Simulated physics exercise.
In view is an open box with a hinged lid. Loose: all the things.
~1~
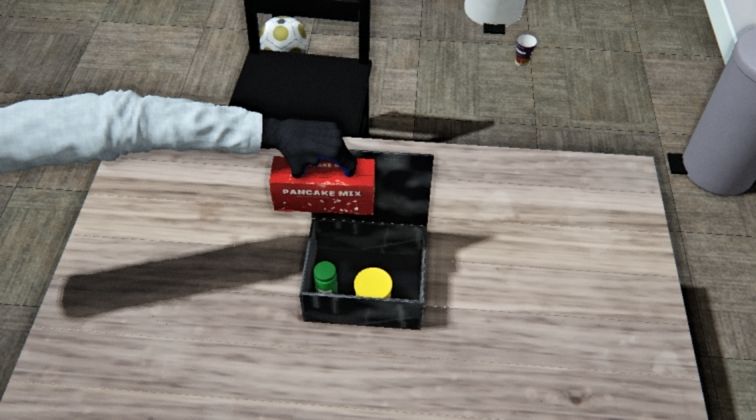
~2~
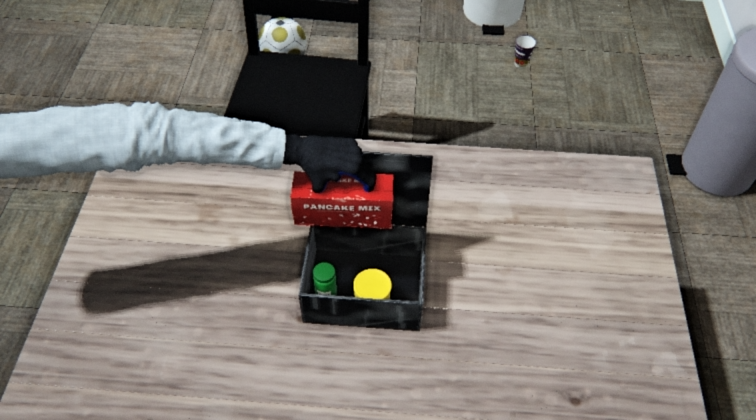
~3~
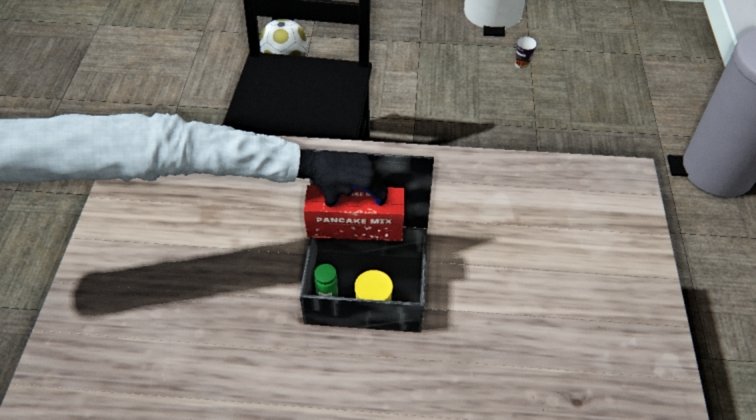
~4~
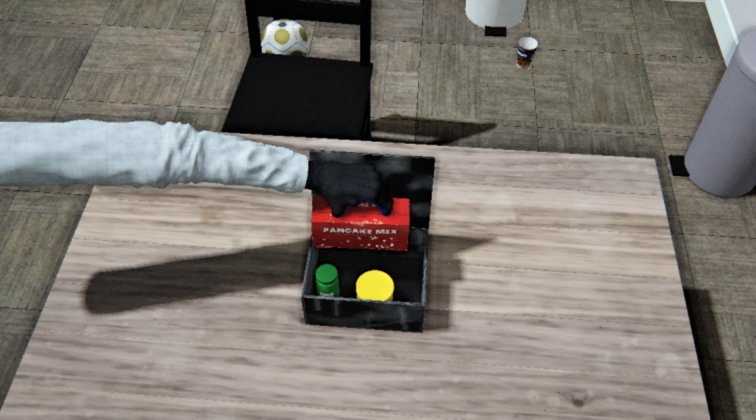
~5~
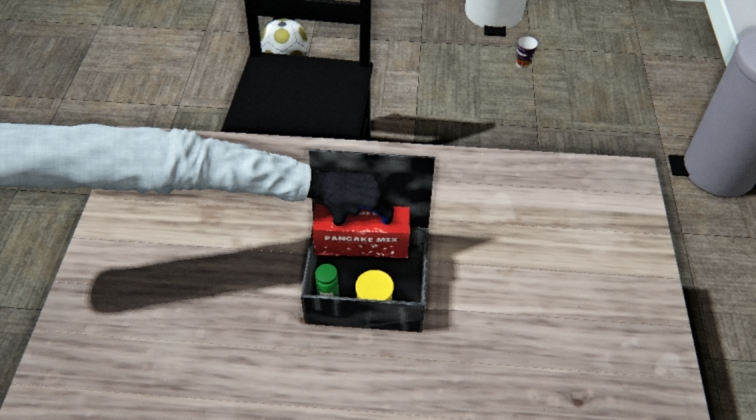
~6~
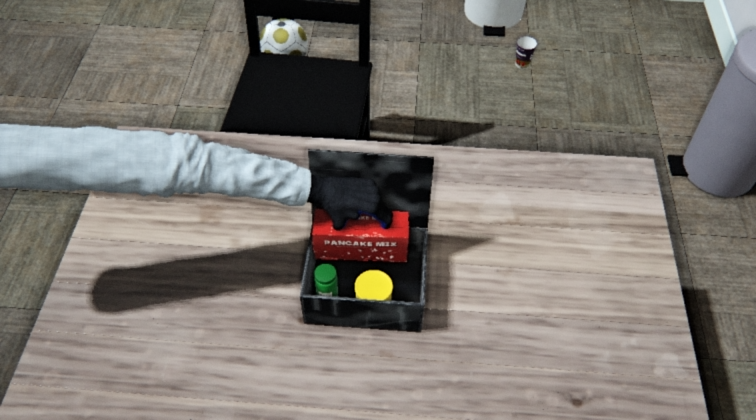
On a pale wood-grain table in a room with patterned grey-brown flooring, the view looks down from a steady, high angle. An open black box with its lid raised holds a green-capped container at left and a yellow tin beside it, with a black chair behind. A black-gloved hand on a light-sleeved arm moves a red pancake mix carton slightly right and down into the box's back.
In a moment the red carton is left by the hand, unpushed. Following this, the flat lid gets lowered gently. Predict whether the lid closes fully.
I expect the box to be lidded.
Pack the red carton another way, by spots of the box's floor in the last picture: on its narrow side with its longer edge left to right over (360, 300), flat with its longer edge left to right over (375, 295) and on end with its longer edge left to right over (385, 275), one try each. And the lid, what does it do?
Try one: The lid remains open; try two: It comes all the way down; try three: It remains open.
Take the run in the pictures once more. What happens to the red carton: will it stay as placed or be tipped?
Looking at the last picture, it is left as set.
Then, 0.30 s on from there, red carton shifted a little near (362, 261).
Then, 1.40 s on from there, lid 72° above the rim; red carton shifted a little near (362, 261).
Then, 1.80 s on from there, lid 43° above the rim; red carton shifted a little near (362, 261).
Then, 2.10 s on from there, lid 16° above the rim; red carton shifted a little near (362, 261).
In the end, lid shut; moved from the start, red carton; the other 2 unmoved. At the end, from the last picture's camera, red carton near (362, 261).
